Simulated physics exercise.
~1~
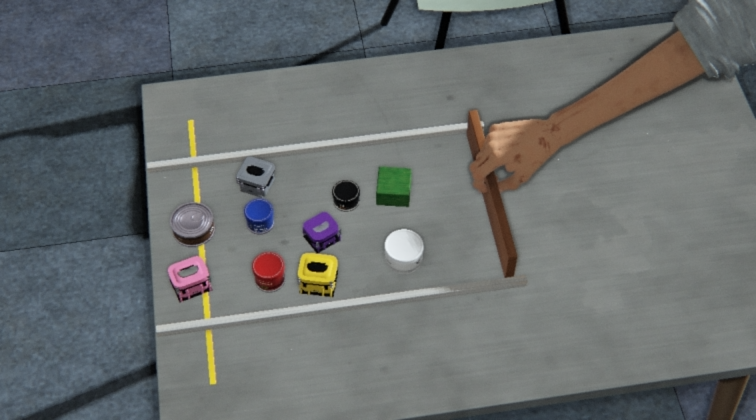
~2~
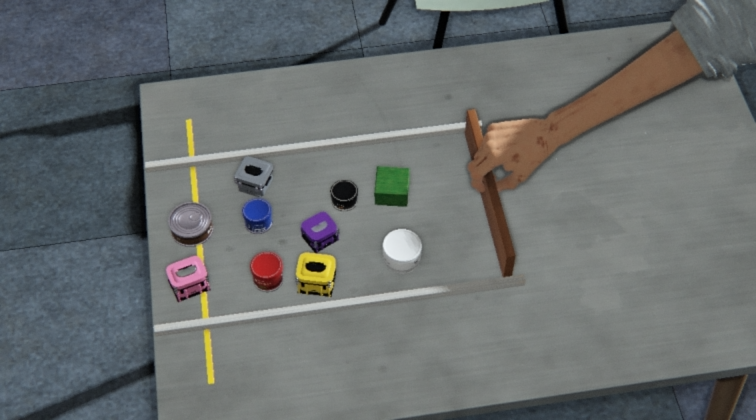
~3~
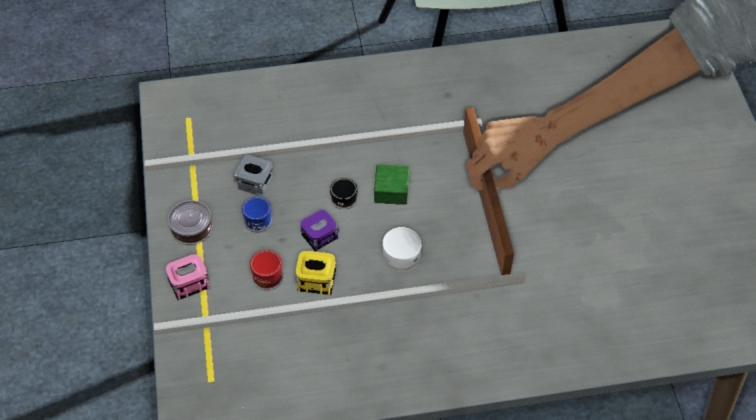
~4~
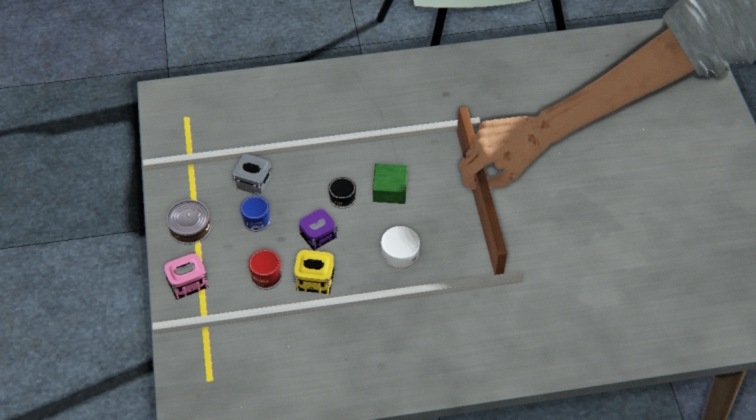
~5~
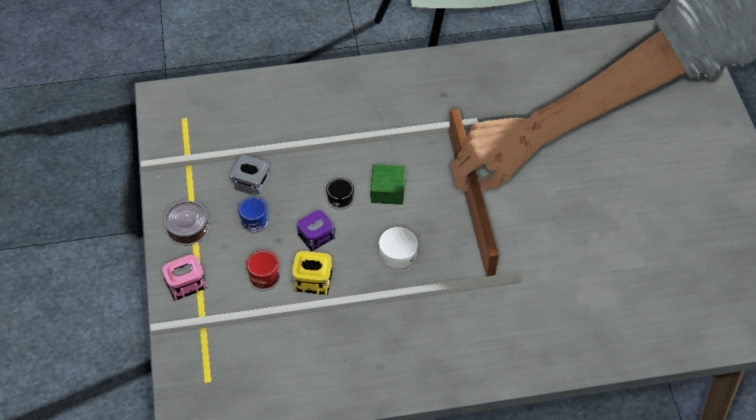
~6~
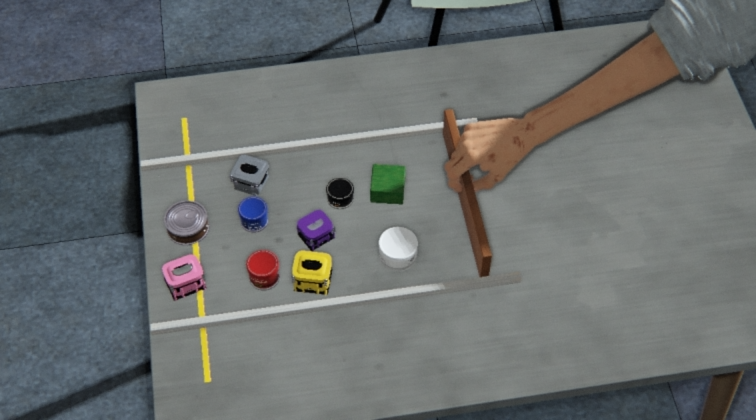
On a grey table, a hand slides a wooden board slightly left toward scattered small objects.
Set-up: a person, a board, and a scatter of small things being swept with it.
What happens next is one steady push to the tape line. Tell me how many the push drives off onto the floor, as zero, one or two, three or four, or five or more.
One or two, I think.
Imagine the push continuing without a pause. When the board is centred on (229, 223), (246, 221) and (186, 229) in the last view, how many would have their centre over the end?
0; 0; 5.
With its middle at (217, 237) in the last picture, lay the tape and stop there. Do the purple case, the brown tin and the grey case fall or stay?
In short: Purple case safe, brown tin gone, grey case safe.
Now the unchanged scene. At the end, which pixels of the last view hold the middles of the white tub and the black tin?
Near (178, 267) and (145, 217).
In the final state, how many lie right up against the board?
I count 5 of them.
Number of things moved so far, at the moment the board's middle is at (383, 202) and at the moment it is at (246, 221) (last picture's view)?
I make it 3 at the first spot and 10 at the other.
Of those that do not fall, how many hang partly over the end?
That comes to 3 of them.
Soon after, none off yet; pink case at rest near (184, 277); brown tin at rest near (187, 223); blue tin at rest near (254, 215).
After that, none off yet; pink case at rest near (184, 277); brown tin at rest near (187, 223); blue tin displaced a little near (237, 220).
And then, none off yet; pink case displaced about its own width near (162, 276); brown tin displaced about its own width near (158, 231); blue tin displaced well along near (192, 235).
In the end, the number that fall off is one or two; gone, brown tin and pink case.
